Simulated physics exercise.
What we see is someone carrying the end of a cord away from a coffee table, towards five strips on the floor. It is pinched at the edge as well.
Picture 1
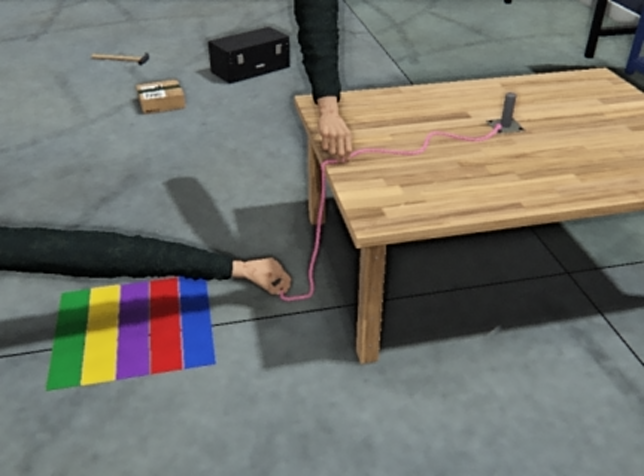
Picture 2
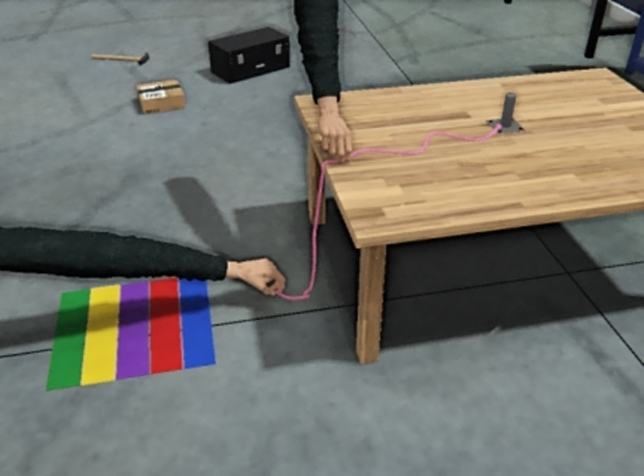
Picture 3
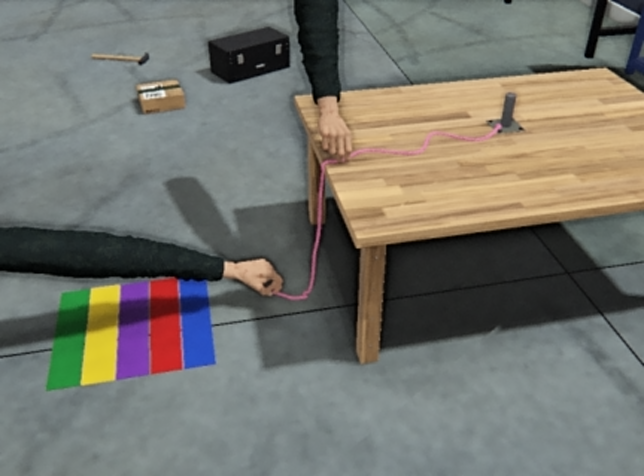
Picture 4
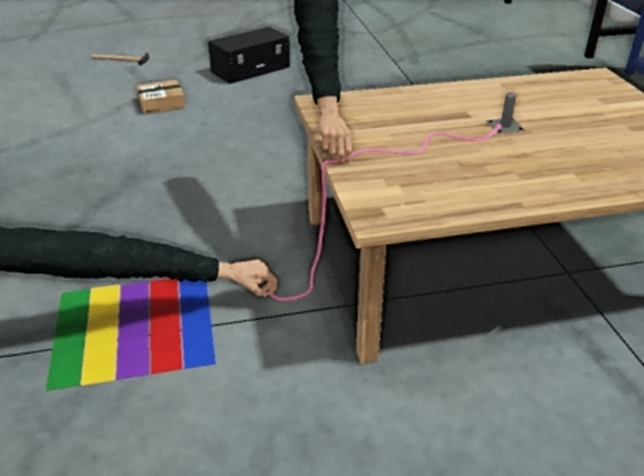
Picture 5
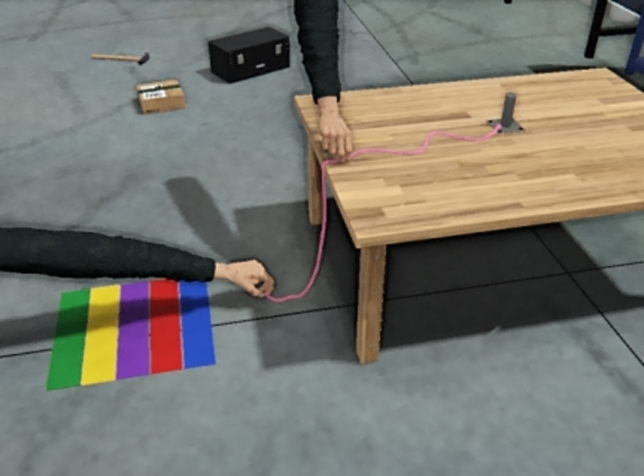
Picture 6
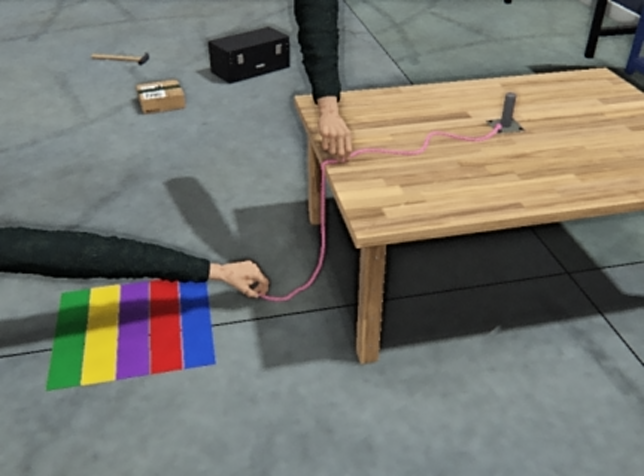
On a grey concrete floor beside a wooden table, one hand presses a pink cord at the table's edge while another hand holds its hanging end near five coloured strips. The lower hand draws the end slightly left, and the hanging curve opens a little as the upper hand stays still.
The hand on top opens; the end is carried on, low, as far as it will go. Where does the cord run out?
The purple one.
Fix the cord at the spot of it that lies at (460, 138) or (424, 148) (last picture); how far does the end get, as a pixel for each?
In that order: (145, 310) and (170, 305).
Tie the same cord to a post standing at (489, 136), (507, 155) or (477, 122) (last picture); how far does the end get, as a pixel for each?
In that order: (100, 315), (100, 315) and (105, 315).
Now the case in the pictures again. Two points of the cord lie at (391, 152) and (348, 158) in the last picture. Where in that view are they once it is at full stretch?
At (358, 154), then (314, 172).
Early on, end near (184, 305); over blue.
Midway, end near (152, 309); over red.
At the end of the slack, end near (134, 312); over purple. It halts on the purple strip.
